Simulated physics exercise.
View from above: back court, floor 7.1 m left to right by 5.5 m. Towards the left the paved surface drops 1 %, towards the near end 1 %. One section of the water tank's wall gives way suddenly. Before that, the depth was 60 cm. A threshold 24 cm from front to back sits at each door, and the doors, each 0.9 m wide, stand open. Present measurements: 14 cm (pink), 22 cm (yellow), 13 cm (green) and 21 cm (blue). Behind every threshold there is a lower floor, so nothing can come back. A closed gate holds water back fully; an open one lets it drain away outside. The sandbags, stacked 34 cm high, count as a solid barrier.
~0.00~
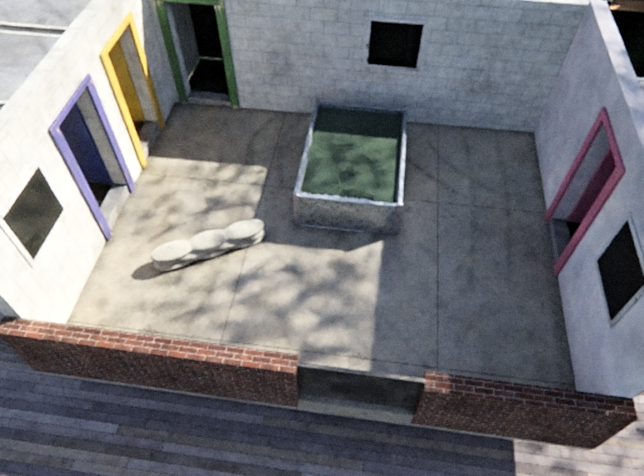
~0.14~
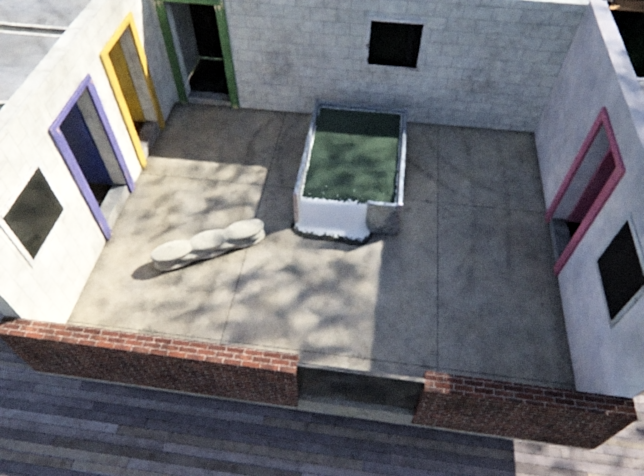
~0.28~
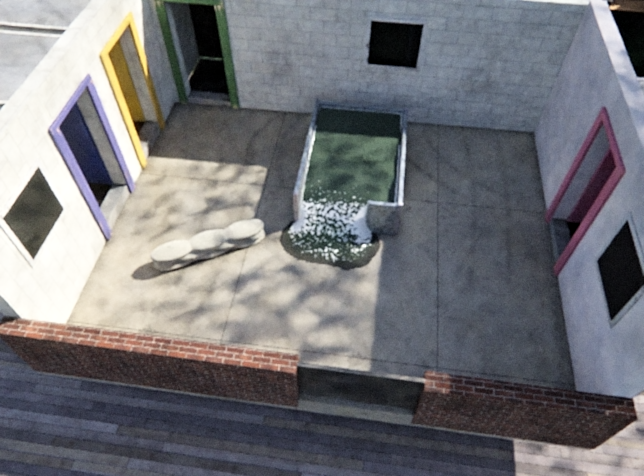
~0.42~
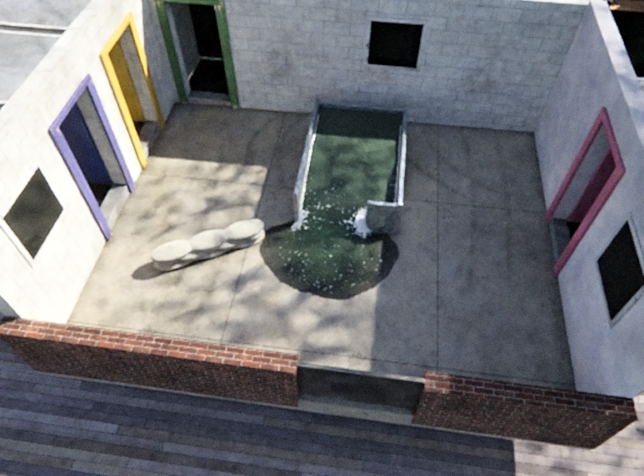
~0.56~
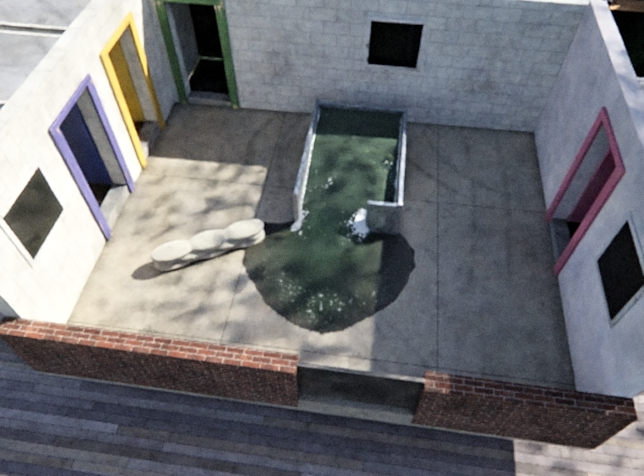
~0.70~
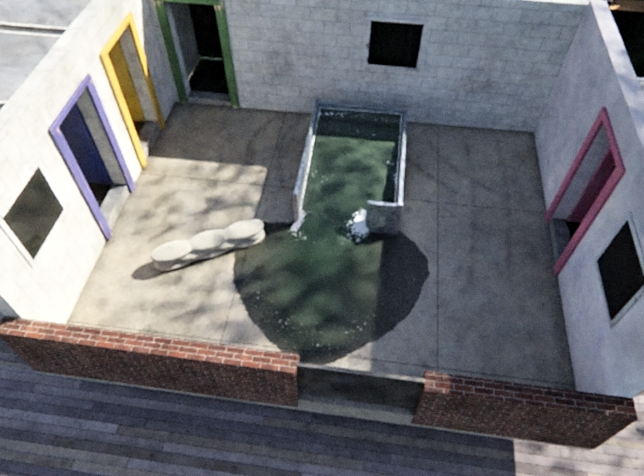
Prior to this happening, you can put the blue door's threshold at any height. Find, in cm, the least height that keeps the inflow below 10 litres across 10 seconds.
The least height is about 5 cm.
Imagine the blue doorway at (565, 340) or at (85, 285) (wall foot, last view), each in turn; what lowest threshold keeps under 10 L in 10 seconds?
In turn: Roughly 9.5 cm, roughly 19 cm.
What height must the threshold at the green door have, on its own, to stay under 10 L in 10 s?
Door green, min height approx. 8.5 cm.
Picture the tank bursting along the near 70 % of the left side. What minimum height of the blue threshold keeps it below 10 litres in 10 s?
A minimum of about 27 cm.
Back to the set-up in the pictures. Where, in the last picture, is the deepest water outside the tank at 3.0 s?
(54, 349).
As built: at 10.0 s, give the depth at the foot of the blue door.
The depth there is around 5.5 cm.
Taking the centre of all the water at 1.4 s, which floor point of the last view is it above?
Centre estimate: (339, 216) px, approximately.
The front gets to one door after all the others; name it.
Last in order comes the green door.
After 1.4 s water covers 25 % of the floor, deepest (31 cm) near (322, 234); it has not reached the blue door.
After 3.0 s water covers 35 % of the floor, deepest (34 cm) near (54, 349); it has not reached the blue door.
After 10.0 s water covers 95 % of the floor, deepest (11 cm) near (54, 349); 6 cm at the blue door, 0 litres in over its 21 cm threshold.
At the blue door as built, the water arrived by 3.1 s and peaked near 8 cm at 6.0 s.
With a threshold of 4.5 cm, 16 litres would have come in within the 10 s; with 6 cm, 5 litres. So under 10 litres takes about 5 cm.
